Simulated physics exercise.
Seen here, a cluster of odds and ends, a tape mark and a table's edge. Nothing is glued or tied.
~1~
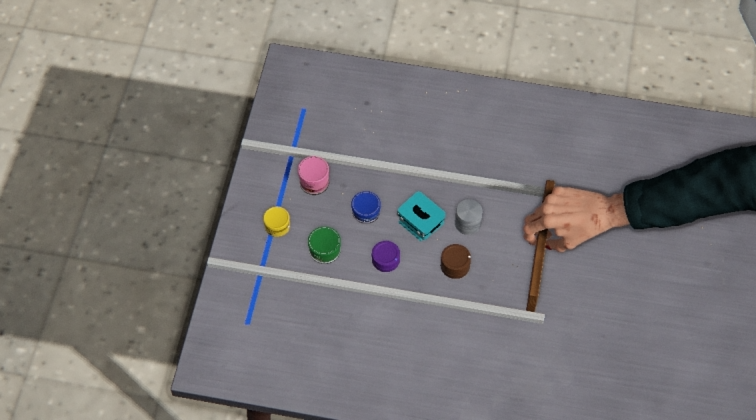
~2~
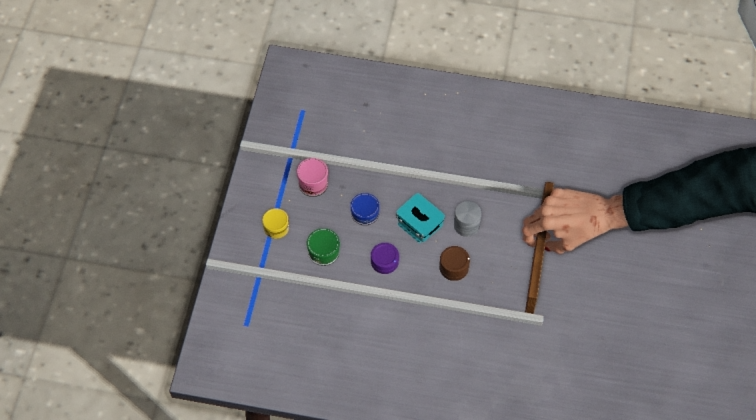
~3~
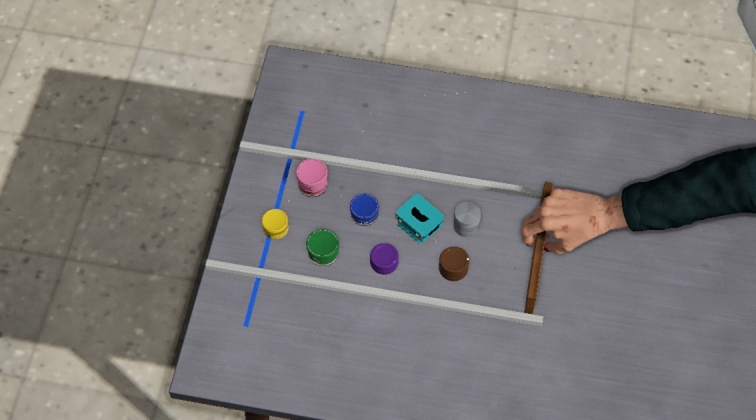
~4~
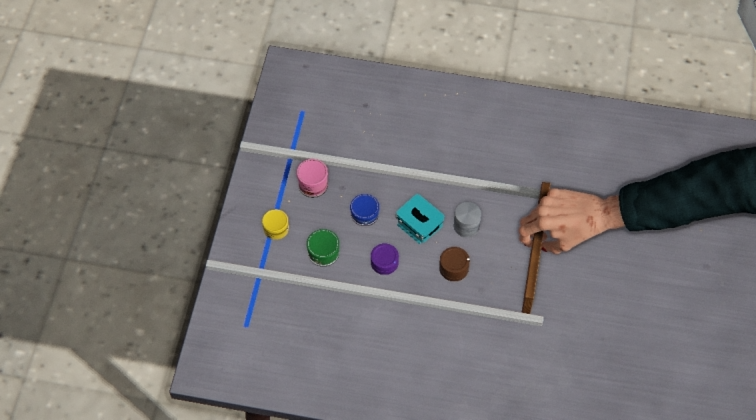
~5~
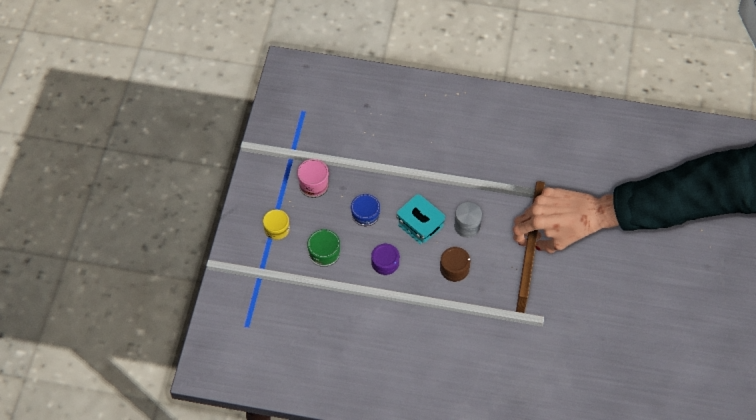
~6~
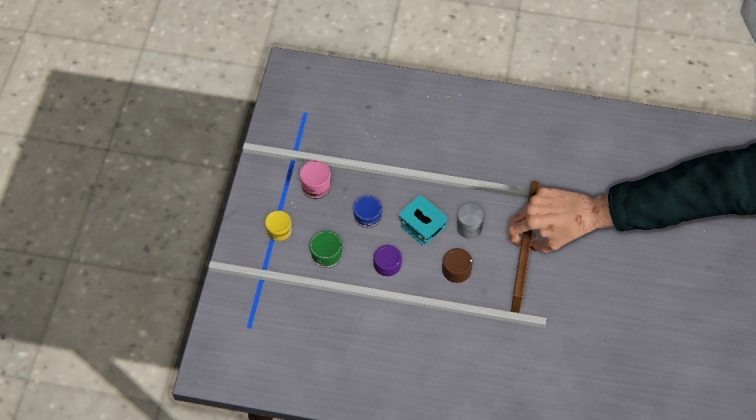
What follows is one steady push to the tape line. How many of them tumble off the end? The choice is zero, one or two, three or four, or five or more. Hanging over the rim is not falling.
Here the number that fall off is one or two.
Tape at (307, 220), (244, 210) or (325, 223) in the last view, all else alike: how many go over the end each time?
Down on the floor: 0, 5 and 0.
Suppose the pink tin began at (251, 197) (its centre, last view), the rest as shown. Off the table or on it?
The pink tin is lost.
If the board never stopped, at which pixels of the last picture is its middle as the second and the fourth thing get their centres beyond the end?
About (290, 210), then (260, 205).
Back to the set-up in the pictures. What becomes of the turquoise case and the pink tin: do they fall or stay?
The turquoise case remains up, the pink tin comes down.
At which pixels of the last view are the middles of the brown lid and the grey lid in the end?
The brown lid at (258, 232), the grey lid at (272, 185).
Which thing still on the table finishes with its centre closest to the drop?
The green tin ends nearest.
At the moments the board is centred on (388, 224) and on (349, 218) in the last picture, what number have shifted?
By then 6, and 8.
Early on, none off yet; yellow tub at rest near (279, 226); pink tin at rest near (315, 180); green tin at rest near (326, 249).
A while later, none off yet; yellow tub at rest near (279, 226); pink tin at rest near (315, 180); green tin travelled about its own width near (307, 247).
Further along, none off yet; yellow tub travelled about its own width near (250, 211); pink tin travelled well along near (265, 162); green tin travelled well along near (261, 233).
Finally, the number that fall off is one or two; lost, pink tin and yellow tub.
